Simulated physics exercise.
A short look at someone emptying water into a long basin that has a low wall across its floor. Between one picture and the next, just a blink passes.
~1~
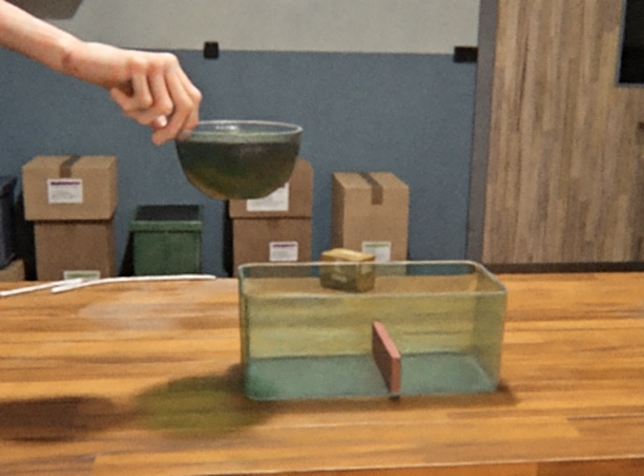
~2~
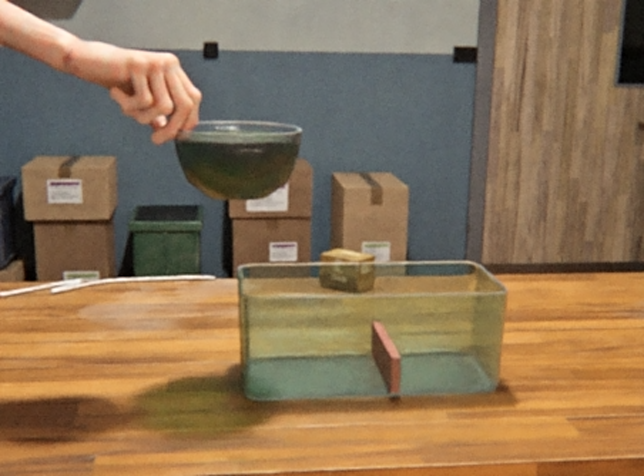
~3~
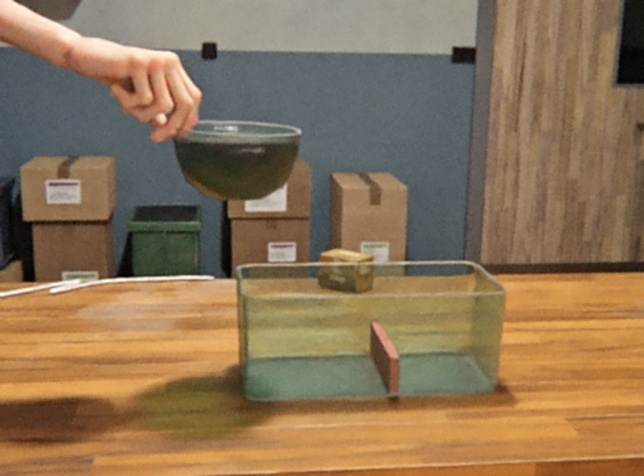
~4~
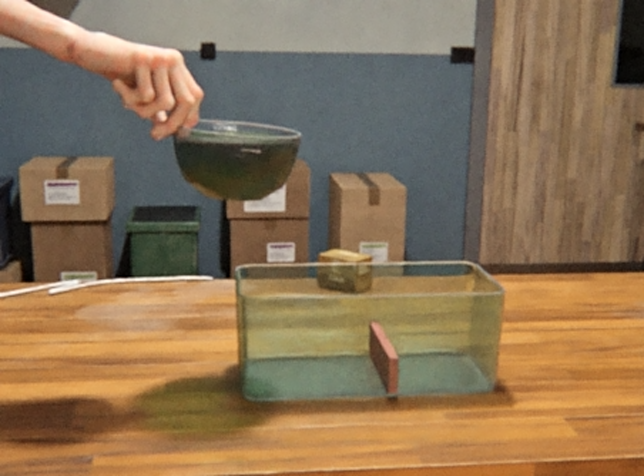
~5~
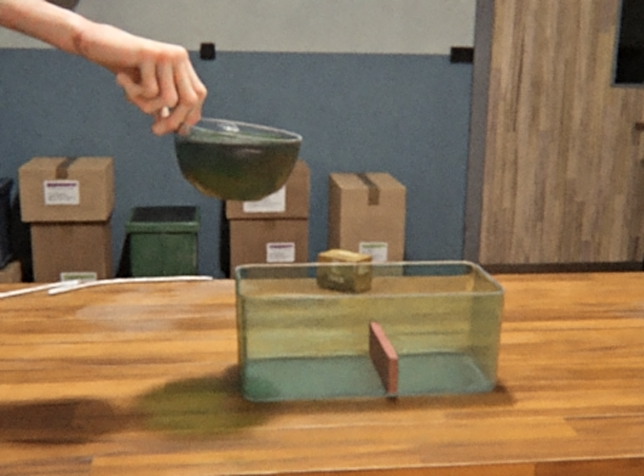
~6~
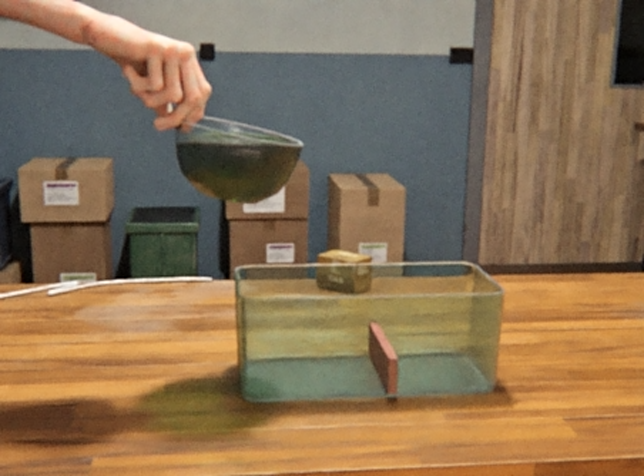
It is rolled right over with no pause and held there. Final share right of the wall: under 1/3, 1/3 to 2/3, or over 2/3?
Under 1/3.
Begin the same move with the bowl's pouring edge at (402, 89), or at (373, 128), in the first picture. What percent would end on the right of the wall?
Close to 80 % for the first start and close to 80 % for the second.
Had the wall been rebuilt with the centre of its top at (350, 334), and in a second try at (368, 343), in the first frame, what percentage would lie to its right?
60 per cent first, then 40 per cent.
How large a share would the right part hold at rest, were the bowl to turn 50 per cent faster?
Something like 10 percent.
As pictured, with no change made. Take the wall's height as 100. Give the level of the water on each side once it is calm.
Near 70 in a hundred to the left, 10 to the right.
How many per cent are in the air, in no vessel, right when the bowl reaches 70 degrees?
35 per cent.
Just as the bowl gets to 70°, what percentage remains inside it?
Near 45 in a hundred still remains.
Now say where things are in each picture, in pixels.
It leans 0°; its right rim is at (300, 130); the water meets the walls at (178, 137) and (297, 138); the long basin's rim runs from (240, 282) to (493, 278); the wall's top is at (386, 339), in the first frame.
It leans 1°; its right rim is at (300, 131); the water meets the walls at (177, 138) and (297, 139), in the second frame.
It leans 2°; its right rim is at (299, 133); the water meets the walls at (176, 138) and (296, 139), in the third frame.
It leans 4°; its right rim is at (299, 136); the water meets the walls at (177, 137) and (296, 141), in the fourth frame.
It leans 8°; its right rim is at (300, 139); the water meets the walls at (177, 138) and (297, 141), in the fifth frame.
It leans 12°; its right rim is at (301, 145); the water meets the walls at (179, 139) and (299, 142), in the sixth frame.
A moment on, the bowl is tipped part way and 44 per cent is still to pour, 21 is left of the wall and 0 right of it.
Next, the bowl is tipped right over and 1 per cent is still to pour, 87 is left of the wall and 5 right of it.
Then the bowl is tipped right over and 0 per cent is still to pour, 92 is left of the wall and 7 right of it.
Later the bowl is tipped right over and 0 per cent is still to pour, 92 is left of the wall and 7 right of it.
At rest 92 per cent lies left of the wall, 7 right of it and 1 outside.
